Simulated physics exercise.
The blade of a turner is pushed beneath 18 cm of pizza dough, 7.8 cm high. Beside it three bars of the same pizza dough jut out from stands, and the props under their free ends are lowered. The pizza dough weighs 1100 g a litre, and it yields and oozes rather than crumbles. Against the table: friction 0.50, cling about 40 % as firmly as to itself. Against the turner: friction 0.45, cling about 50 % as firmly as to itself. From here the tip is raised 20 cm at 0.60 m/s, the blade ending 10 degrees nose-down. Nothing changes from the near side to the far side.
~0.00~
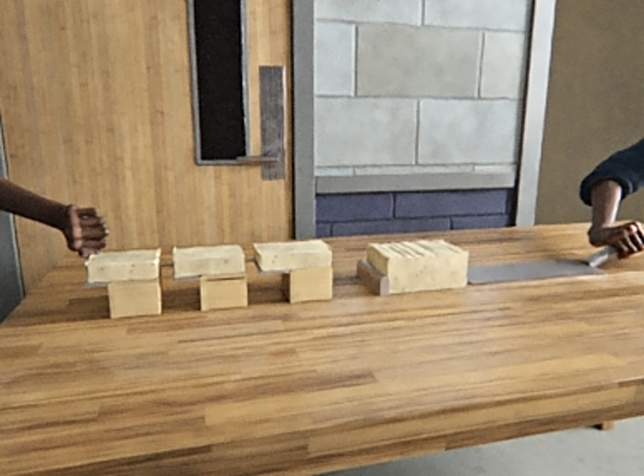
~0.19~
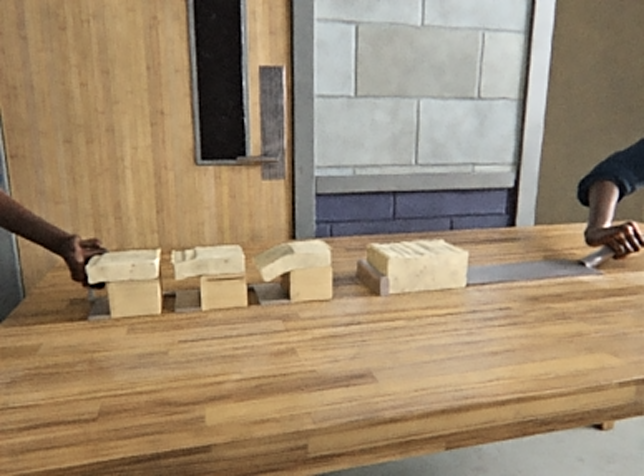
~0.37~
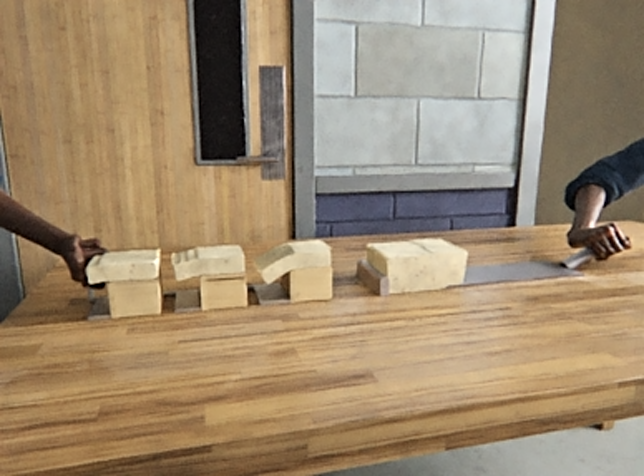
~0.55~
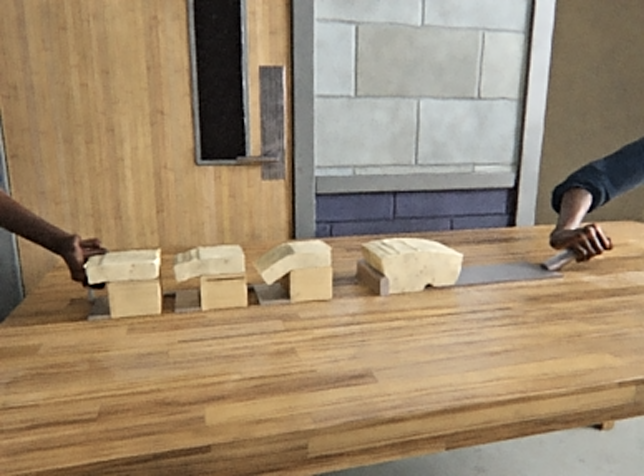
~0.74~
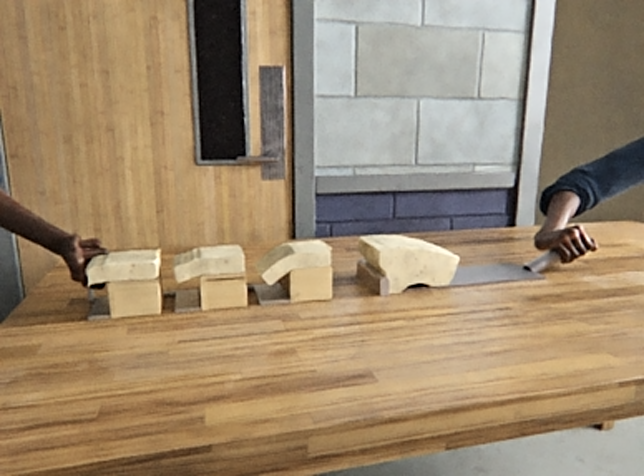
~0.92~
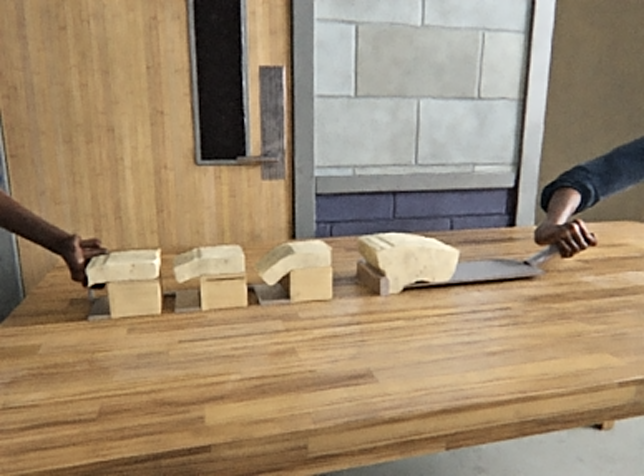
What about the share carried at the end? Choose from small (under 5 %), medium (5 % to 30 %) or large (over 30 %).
It comes out large: Over 30 %.
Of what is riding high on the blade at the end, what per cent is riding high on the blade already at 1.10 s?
Some 80 per cent.
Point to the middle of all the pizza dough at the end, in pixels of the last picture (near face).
At about (415, 176).
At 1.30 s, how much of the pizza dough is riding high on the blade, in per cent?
Some 100 per cent.
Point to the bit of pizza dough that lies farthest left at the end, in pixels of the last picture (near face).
At about (370, 172).
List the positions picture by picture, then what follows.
The first frame shows handle end of the blade at (607, 273), not yet moved; top of the pizza dough at (428, 255); bar tips down by 0, 0, 0 (left to right).
The second frame shows handle end of the blade at (604, 274), moved 1.1 cm; top of the pizza dough at (428, 255); bar tips down by 3 mm, 6 mm, 2.4 cm (left to right).
The third frame shows handle end of the blade at (584, 275), moved 6.6 cm; top of the pizza dough at (447, 253); bar tips down by 3 mm, 8 mm, 2.8 cm (left to right).
The fourth frame shows handle end of the blade at (564, 277), moved 12 cm; top of the pizza dough at (414, 251); bar tips down by 4 mm, 10 mm, 3.0 cm (left to right).
The fifth frame shows handle end of the blade at (547, 279), moved 17 cm; top of the pizza dough at (401, 248); bar tips down by 5 mm, 1.1 cm, 3.2 cm (left to right).
The sixth frame shows handle end of the blade at (547, 273), moved 17 cm; top of the pizza dough at (405, 246); bar tips down by 5 mm, 1.2 cm, 3.4 cm (left to right).
After 1.10 s, the tip is 11 cm up.
After 1.30 s, the tip is 20 cm up and 100 % is riding high on the blade.
After 1.51 s, the tip is 20 cm up and 100 % is riding high on the blade.
After 1.72 s, the tip is 20 cm up and 100 % is riding high on the blade.
After 1.90 s, at the end, the tip is 20 cm up and 100 % is riding high on the blade.
